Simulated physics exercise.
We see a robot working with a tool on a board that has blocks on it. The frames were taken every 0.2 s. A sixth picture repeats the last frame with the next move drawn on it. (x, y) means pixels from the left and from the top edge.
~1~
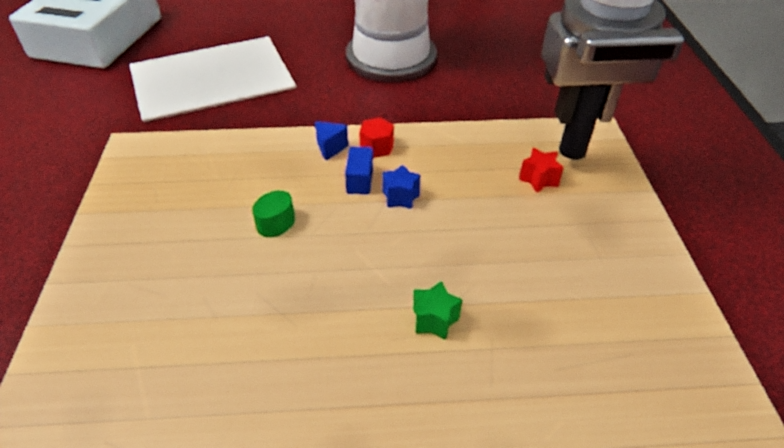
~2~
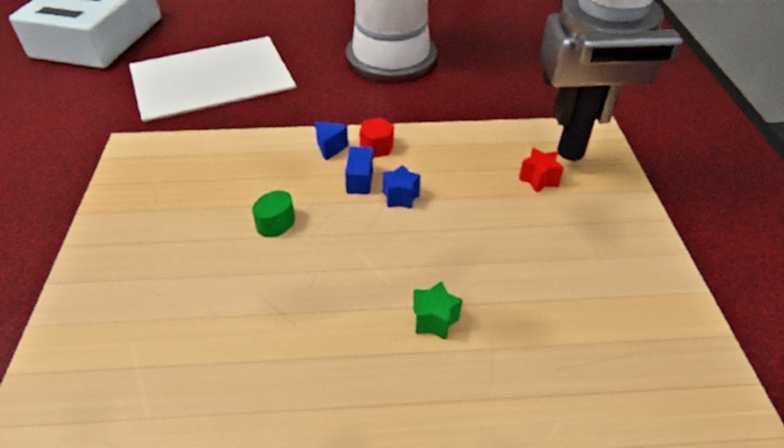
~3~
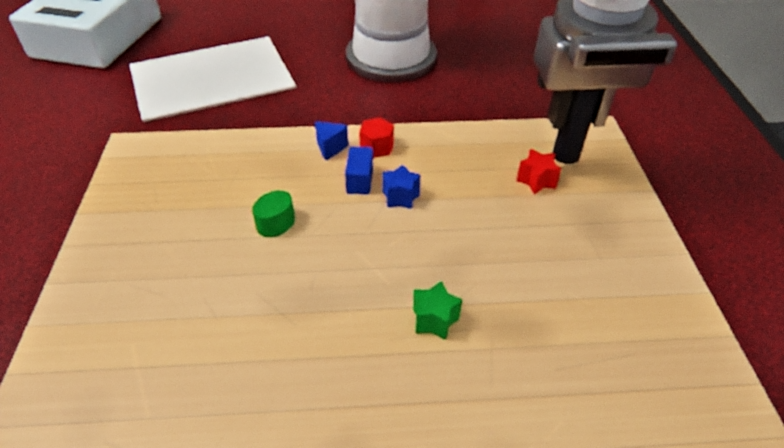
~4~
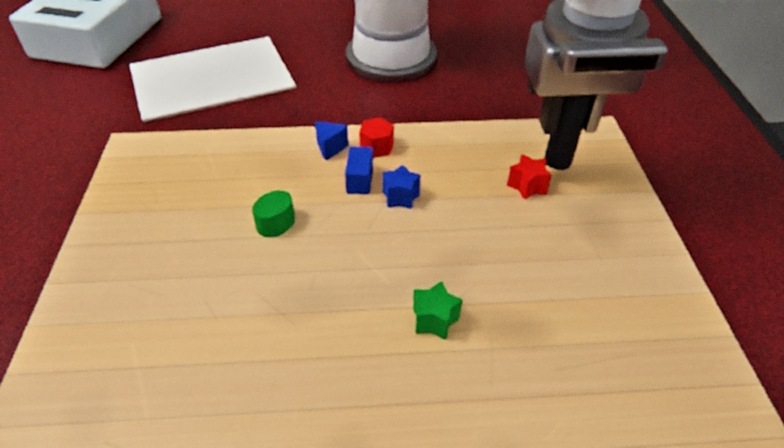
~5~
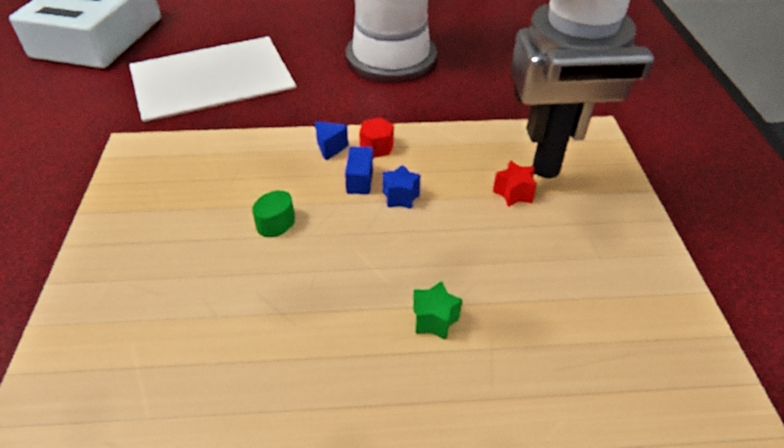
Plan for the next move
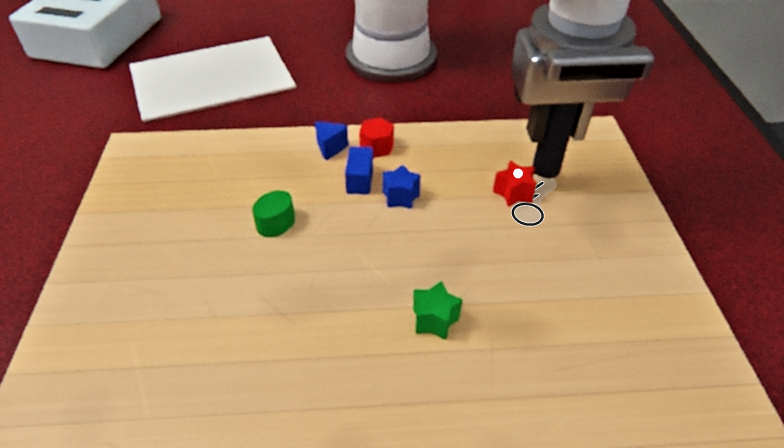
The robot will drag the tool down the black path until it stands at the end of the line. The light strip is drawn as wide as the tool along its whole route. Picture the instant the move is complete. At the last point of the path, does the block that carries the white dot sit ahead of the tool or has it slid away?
The block that carries the white dot slips off.
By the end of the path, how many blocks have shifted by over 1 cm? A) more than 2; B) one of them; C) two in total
B.
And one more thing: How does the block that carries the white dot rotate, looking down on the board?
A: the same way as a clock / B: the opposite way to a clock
The one that fits is A, the same way as a clock.
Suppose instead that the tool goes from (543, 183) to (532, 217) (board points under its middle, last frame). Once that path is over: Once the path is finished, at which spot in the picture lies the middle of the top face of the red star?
I predict (505, 186).
The line goes from (543, 183) over (532, 191) and (527, 201) to (528, 214); the dot is on the red star.
On the path given first. Halfway along, tool (531, 183); red star (499, 182), turned 20° clockwise.
At the end, tool (531, 201); red star (495, 188), turned 55° clockwise.
